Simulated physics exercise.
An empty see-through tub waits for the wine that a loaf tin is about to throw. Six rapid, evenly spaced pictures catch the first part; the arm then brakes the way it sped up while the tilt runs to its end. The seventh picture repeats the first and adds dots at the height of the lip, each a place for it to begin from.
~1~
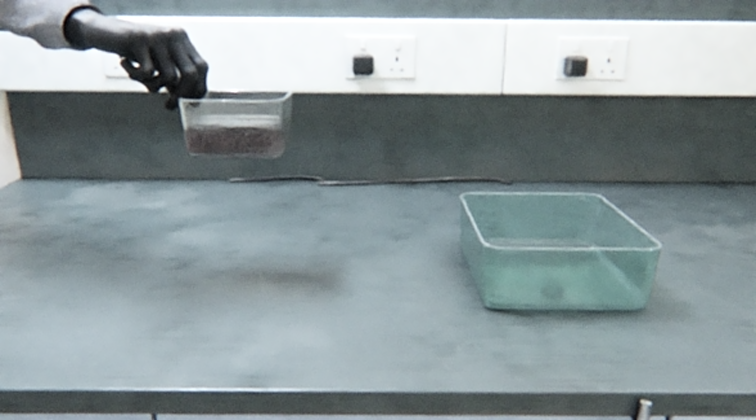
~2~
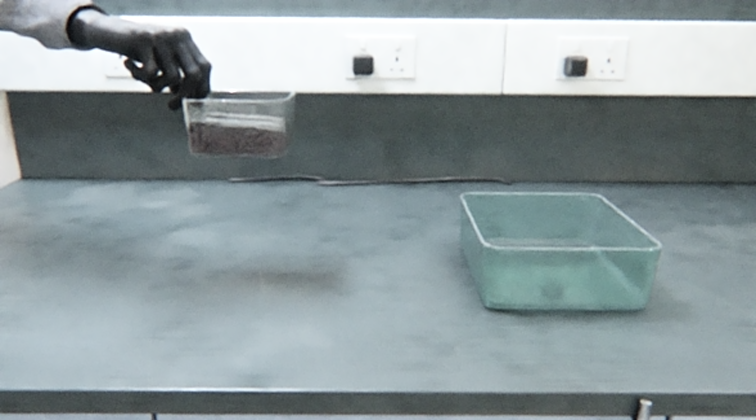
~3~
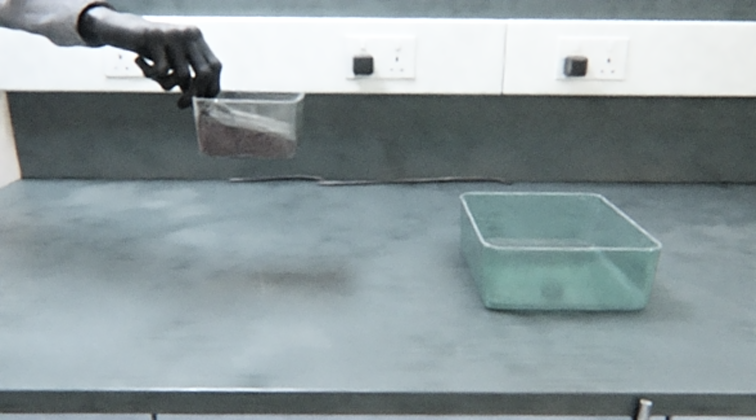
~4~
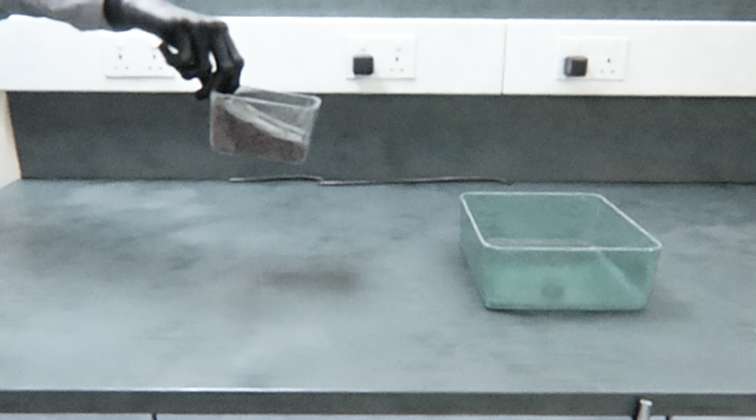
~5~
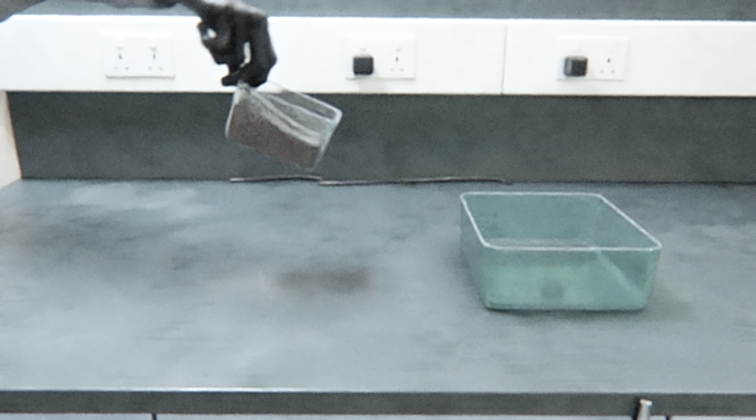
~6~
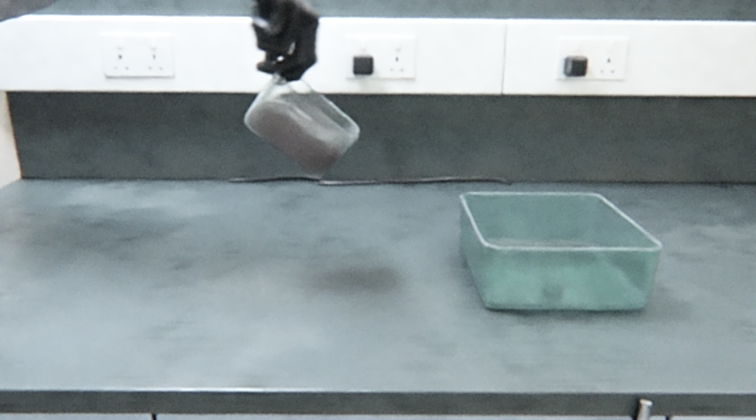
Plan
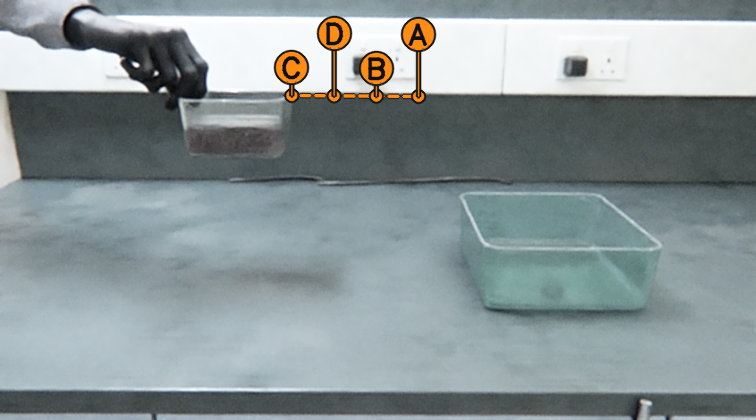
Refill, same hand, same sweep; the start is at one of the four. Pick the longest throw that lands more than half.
D will do.
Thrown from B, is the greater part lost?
No.
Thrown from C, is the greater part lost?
Yes, that goes wrong.
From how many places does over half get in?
Three of the four.
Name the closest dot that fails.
That is dot C.
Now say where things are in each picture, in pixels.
Upright, lip at (286, 95); tub from (480, 305) to (647, 306); nothing has left yet.
Upright, lip at (289, 95); nothing has left yet.
Upright, lip at (299, 96); nothing has left yet.
Tipped about 9°, lip at (316, 103); nothing has left yet.
Tipped about 22°, lip at (337, 116); nothing has left yet.
Tipped about 40°, lip at (357, 132); nothing has left yet.
On the marked copy, A at (418, 96); B at (376, 96); C at (291, 95); D at (334, 95).
With A, about 88 % lands in the tub, 6 % falls short and 6 % goes beside or beyond.
With B, about 79 % lands in the tub, 4 % falls short and 16 % goes beside or beyond.
With C, about 25 % lands in the tub, 69 % falls short and 5 % goes beside or beyond.
With D, about 68 % lands in the tub, 14 % falls short and 19 % goes beside or beyond.
